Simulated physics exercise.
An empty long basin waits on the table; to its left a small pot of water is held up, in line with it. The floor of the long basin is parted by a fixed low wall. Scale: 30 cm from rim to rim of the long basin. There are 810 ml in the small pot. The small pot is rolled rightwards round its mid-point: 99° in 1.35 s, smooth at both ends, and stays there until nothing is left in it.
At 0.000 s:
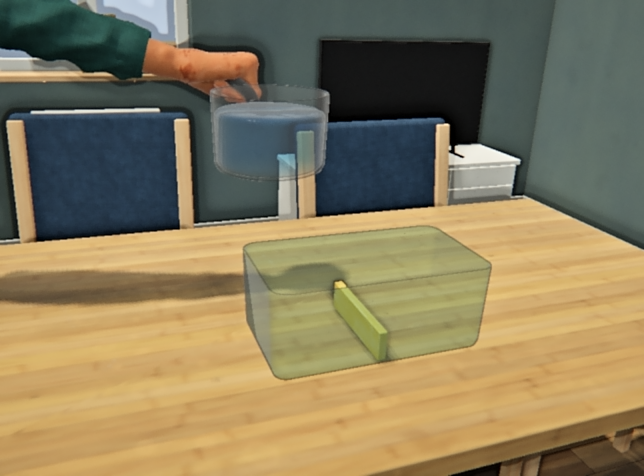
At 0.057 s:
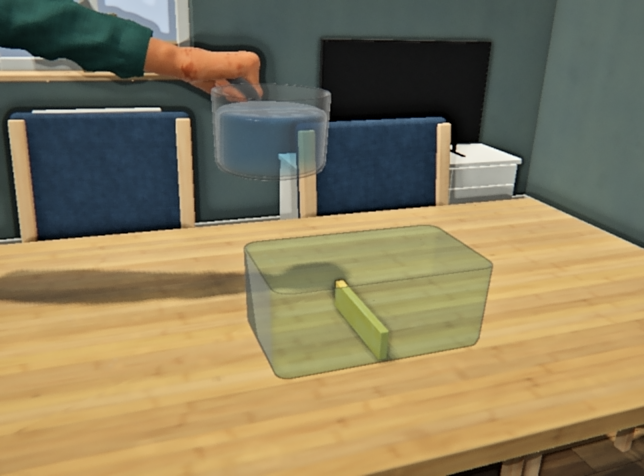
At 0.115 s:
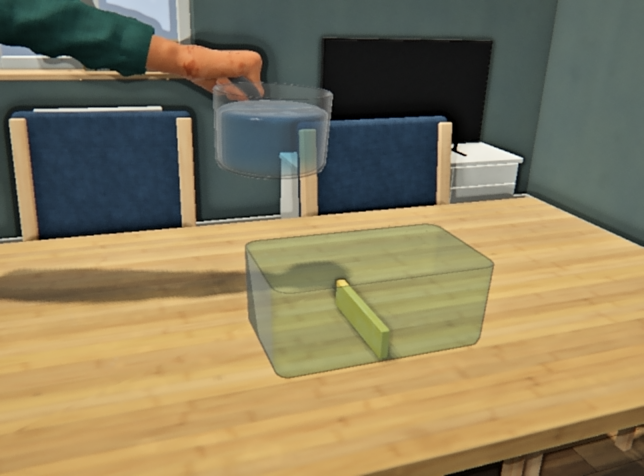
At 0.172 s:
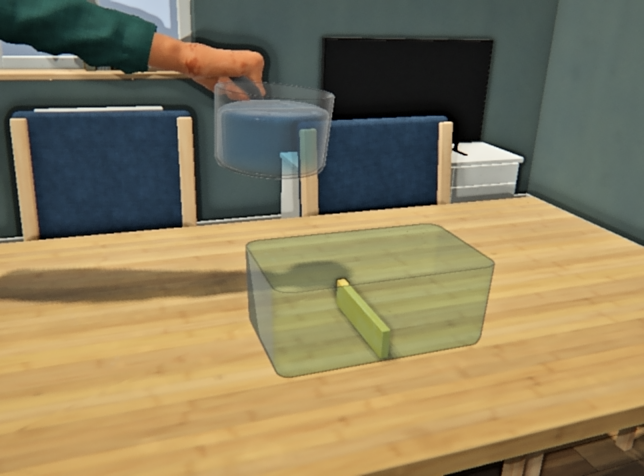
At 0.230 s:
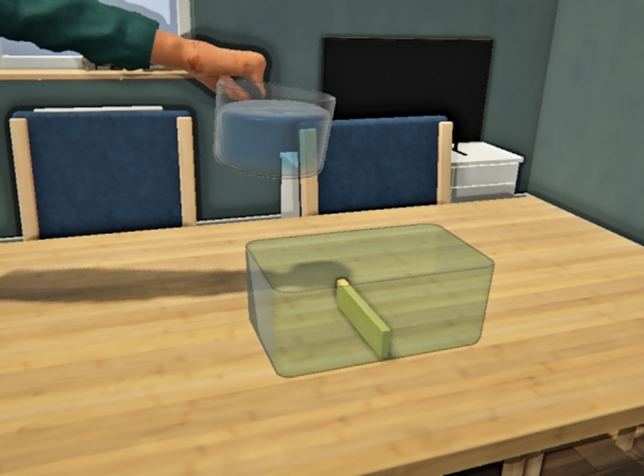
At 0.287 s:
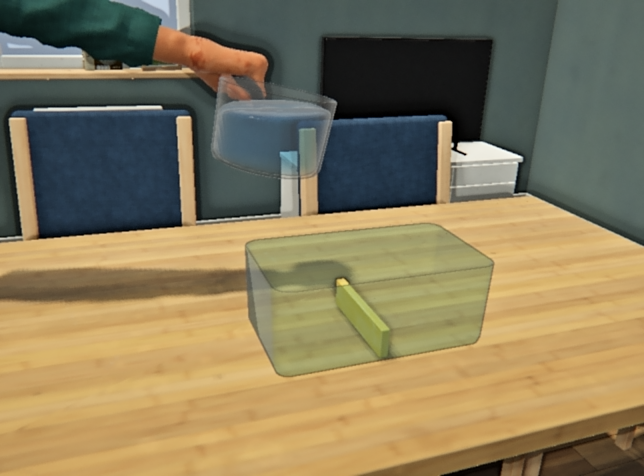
A hand in a green sleeve, reaching in from the upper left, holds a small clear round pot of bluish water in the air and, after keeping it level, slowly tilts it slightly rightwards. Below and to the right, a long, clear, green-tinted basin with a low green wall inside sits on a pale wooden table. Seen from slightly above by a steady camera, the room has blue chairs, dark green walls, a black screen and a white cabinet.
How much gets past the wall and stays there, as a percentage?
About 72 per cent.
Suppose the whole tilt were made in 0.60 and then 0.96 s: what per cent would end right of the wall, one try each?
In turn about 70 and 75 per cent.
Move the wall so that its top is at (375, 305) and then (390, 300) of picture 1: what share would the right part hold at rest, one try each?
In turn about 50 and 15 per cent.
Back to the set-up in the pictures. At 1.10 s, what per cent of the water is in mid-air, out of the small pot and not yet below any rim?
Near 18 in a hundred.
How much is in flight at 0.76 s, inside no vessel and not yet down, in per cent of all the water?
About 20 per cent.
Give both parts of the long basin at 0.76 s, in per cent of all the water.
Left about 1, right about 2.
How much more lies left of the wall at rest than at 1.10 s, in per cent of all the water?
Near 22 in a hundred.
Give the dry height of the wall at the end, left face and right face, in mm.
Some 32 mm on the left and 16 mm on the right.
After 0.76 s the tilt is 59° and 77 per cent is still to pour, 1 is left of the wall and 2 right of it.
After 1.10 s the tilt is 91° and 22 per cent is still to pour, 4 is left of the wall and 55 right of it.
After 1.46 s the tilt is 99° and 3 per cent is still to pour, 21 is left of the wall and 72 right of it.
After 1.85 s the tilt is 99° and 0 per cent is still to pour, 26 is left of the wall and 72 right of it.
In the end 27 per cent lies left of the wall, 72 right of it and 1 outside.
